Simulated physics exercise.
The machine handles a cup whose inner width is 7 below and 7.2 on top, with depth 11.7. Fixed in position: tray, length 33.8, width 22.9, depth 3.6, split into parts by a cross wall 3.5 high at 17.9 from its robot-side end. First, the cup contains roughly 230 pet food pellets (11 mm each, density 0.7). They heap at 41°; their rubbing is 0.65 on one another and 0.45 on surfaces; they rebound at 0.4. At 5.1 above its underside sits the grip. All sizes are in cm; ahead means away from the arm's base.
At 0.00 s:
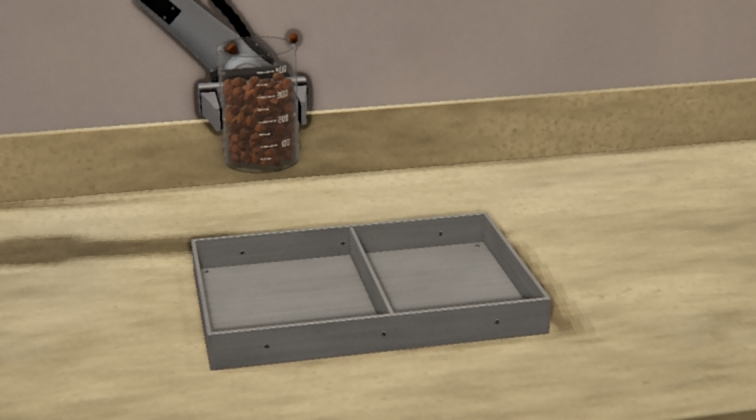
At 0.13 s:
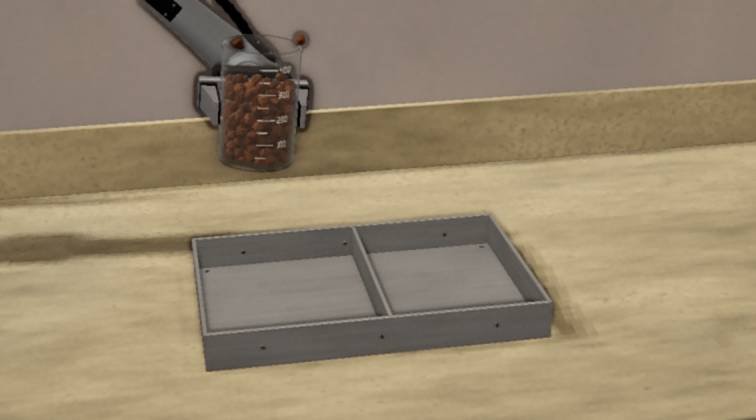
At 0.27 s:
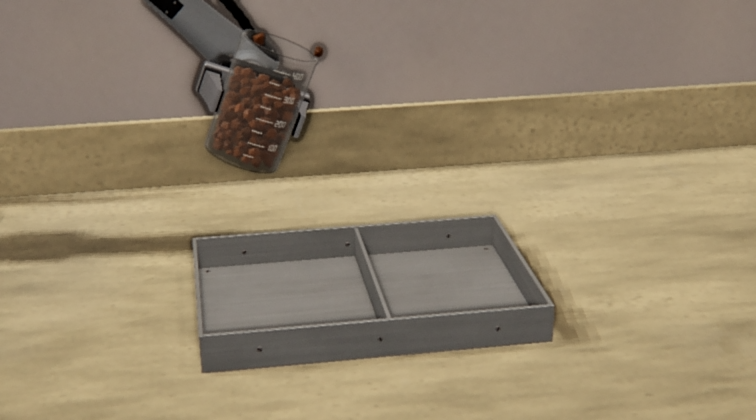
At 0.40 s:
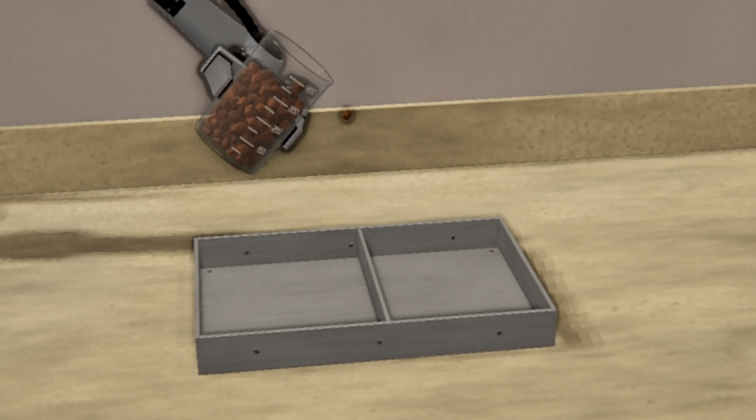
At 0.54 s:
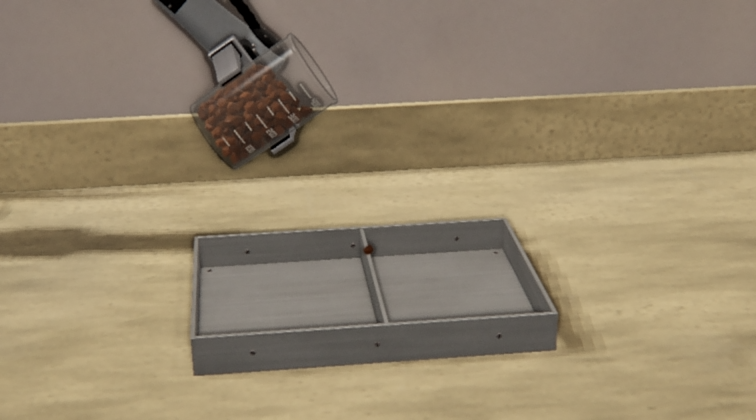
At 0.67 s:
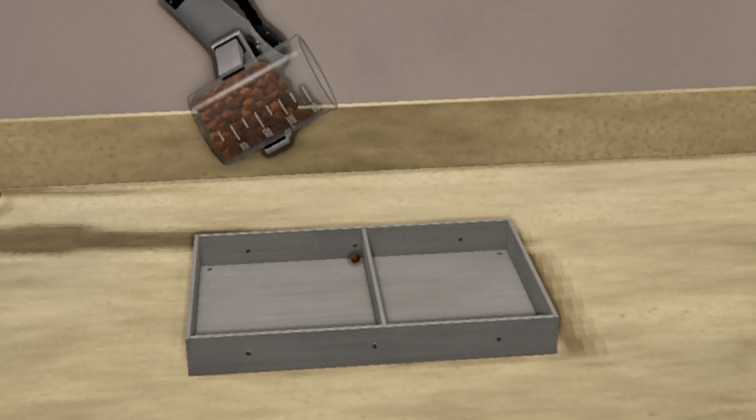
A robotic arm tilts a clear cup of brown pellets rightward, and one drops into a gray divided tray.
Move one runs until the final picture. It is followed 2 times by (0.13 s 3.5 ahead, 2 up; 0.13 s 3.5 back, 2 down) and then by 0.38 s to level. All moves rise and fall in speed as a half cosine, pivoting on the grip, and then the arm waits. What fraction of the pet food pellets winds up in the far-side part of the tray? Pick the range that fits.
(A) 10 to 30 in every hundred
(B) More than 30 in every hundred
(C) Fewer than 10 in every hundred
C.
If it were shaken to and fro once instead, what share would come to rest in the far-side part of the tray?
Near 5 per cent.
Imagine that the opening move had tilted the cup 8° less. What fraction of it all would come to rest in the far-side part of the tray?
Expected: Around 5 %.
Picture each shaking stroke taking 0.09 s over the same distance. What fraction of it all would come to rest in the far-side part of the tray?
In that case it would be near 25 percent.
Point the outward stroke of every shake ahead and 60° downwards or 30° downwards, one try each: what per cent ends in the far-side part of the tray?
It comes to around 0 per cent on the first try and around 0 per cent on the second.
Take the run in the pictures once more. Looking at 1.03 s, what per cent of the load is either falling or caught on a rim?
Estimated fraction: Near 1 %.
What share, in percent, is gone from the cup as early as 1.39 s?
Near 10 per cent.
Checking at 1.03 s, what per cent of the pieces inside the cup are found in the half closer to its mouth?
I'd say close to 40 per cent.
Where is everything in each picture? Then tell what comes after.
Cup middle at (259, 106), level; upper third of the load around (260, 95), from x 230 to 295, top at y 40; 229 in the cup, in the first picture.
Cup middle at (259, 104), tilted 6° forward; upper third of the load around (259, 94), from x 230 to 300, top at y 40, in the second picture.
Cup middle at (260, 104), tilted 22° forward; upper third of the load around (257, 93), from x 220 to 320, top at y 40, in the third picture.
Cup middle at (262, 104), tilted 41° forward; upper third of the load around (258, 93), from x 210 to 345, top at y 70; 228 in the cup, 1 in flight or on a rim, in the fourth picture.
Cup middle at (262, 104), tilted 57° forward; upper third of the load around (257, 94), from x 205 to 370, top at y 70; 228 in the cup, 1 in the robot-side part, in the fifth picture.
Cup middle at (261, 102), tilted 63° forward; upper third of the load around (252, 90), from x 200 to 355, top at y 65; 228 in the cup, 1 in the robot-side part, in the sixth picture.
After 1.03 s, tilted 63° forward, highest piece 25 above the table; 220 in the cup, 5 in the far-side part, 1 in the robot-side part, 3 in flight or on a rim.
After 1.39 s, tilted 29° forward, highest piece 27 above the table; 209 in the cup, 15 in the far-side part, 5 in the robot-side part.
After 1.77 s, level, highest piece 27 above the table; 209 in the cup, 15 in the far-side part, 5 in the robot-side part.
After 2.82 s, level, highest piece 27 above the table; 209 in the cup, 15 in the far-side part, 5 in the robot-side part.
At rest, 209 in the cup, 15 in the far-side part, 5 in the robot-side part. That is 7 % in the far-side part of the tray.
